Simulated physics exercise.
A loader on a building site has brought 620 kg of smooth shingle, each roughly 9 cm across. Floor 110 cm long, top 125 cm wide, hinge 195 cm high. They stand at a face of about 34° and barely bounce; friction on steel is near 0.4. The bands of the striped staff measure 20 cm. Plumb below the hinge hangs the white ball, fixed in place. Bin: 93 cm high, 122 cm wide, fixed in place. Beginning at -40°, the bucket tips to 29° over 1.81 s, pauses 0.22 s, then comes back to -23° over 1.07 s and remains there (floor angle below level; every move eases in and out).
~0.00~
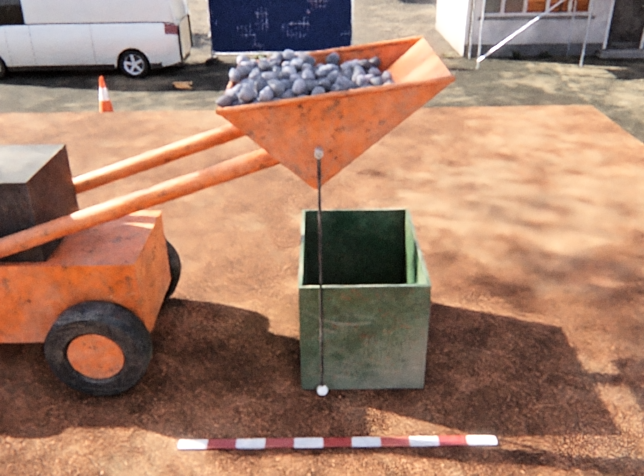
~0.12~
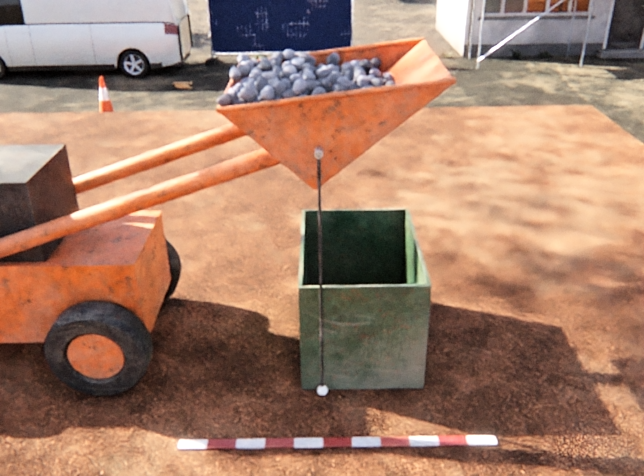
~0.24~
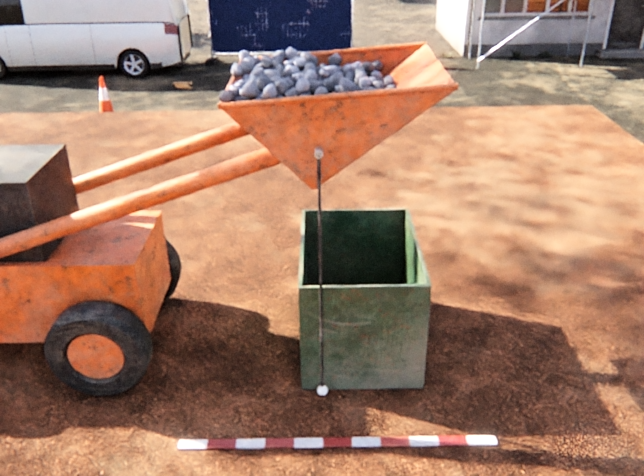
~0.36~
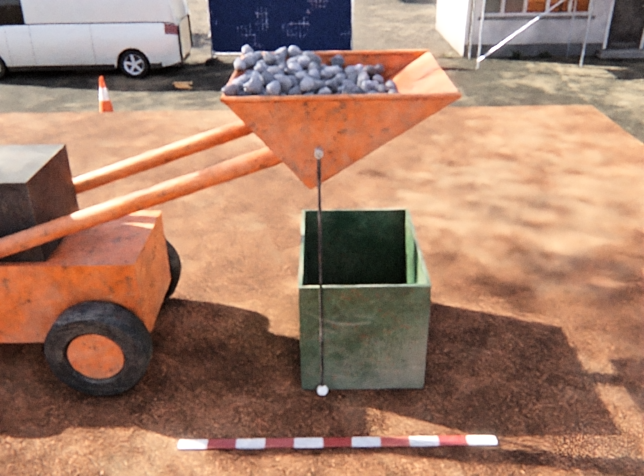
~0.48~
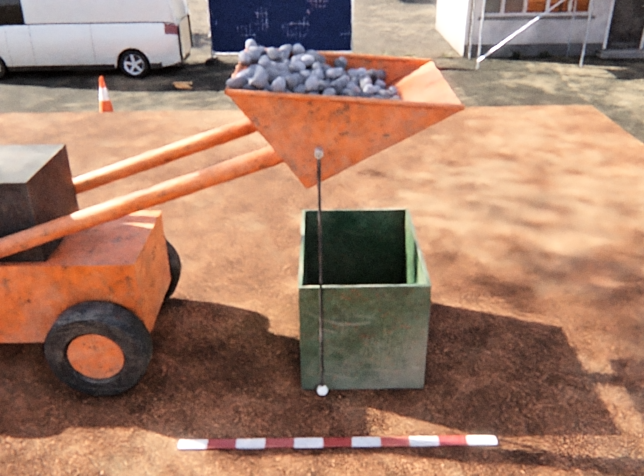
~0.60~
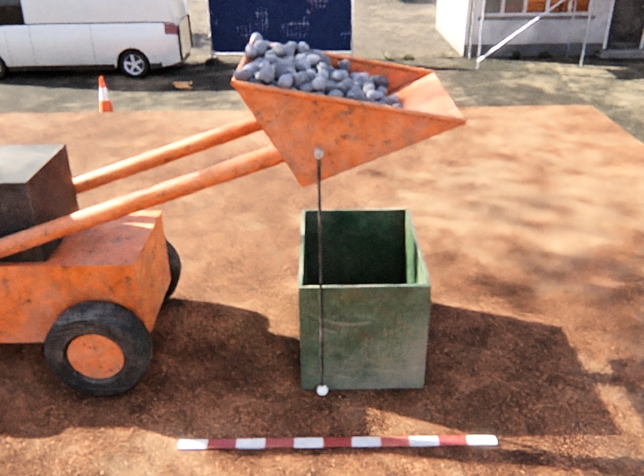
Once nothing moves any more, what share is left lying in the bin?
About 0 per cent.
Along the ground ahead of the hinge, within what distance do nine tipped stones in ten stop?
About 250 cm.
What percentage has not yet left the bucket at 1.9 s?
Still inside: Around 60 %.
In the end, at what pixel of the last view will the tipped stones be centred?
Middle at around (533, 331), I'd say.
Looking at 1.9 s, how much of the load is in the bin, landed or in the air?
About 0 per cent by then.
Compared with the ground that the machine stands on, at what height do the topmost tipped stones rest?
Result: Near 24 cm above the ground.
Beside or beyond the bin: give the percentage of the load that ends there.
Some 95 per cent of the load.
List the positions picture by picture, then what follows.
The bucket is at -40°, its lip at (454, 78); the top of the load is at (299, 62), in the first picture.
The bucket is at -39°, its lip at (455, 80); the top of the load is at (288, 62); the stones move at 0.1 m/s on average, in the second picture.
Lip at (458, 86), floor tilted -37°, highest stones at (284, 62); the stones move at 0.1 m/s on average, in the third picture.
The bucket is at -33°, its lip at (461, 96); the top of the load is at (272, 60); the stones move at 0.2 m/s on average, in the fourth picture.
The bucket is at -28°, its lip at (464, 108); the top of the load is at (262, 55); the stones move at 0.2 m/s on average, in the fifth picture.
The bucket is at -22°, its lip at (466, 122); the top of the load is at (263, 50); the stones move at 0.3 m/s on average, in the sixth picture.
After 1.4 s the floor is at 18°; 100 % in the bucket; the foremost stones are at (417, 164).
After 1.9 s the floor is at 29°; 59 % in the bucket, 41 % beside or beyond the bin; the foremost stones are at (494, 295).
After 3.5 s the floor is at -23°; 3 % in the bucket, 97 % beside or beyond the bin; the foremost stones are past the picture's edge.
After 6.4 s the floor is at -23°; 3 % in the bucket, 97 % beside or beyond the bin; the foremost stones are past the picture's edge.
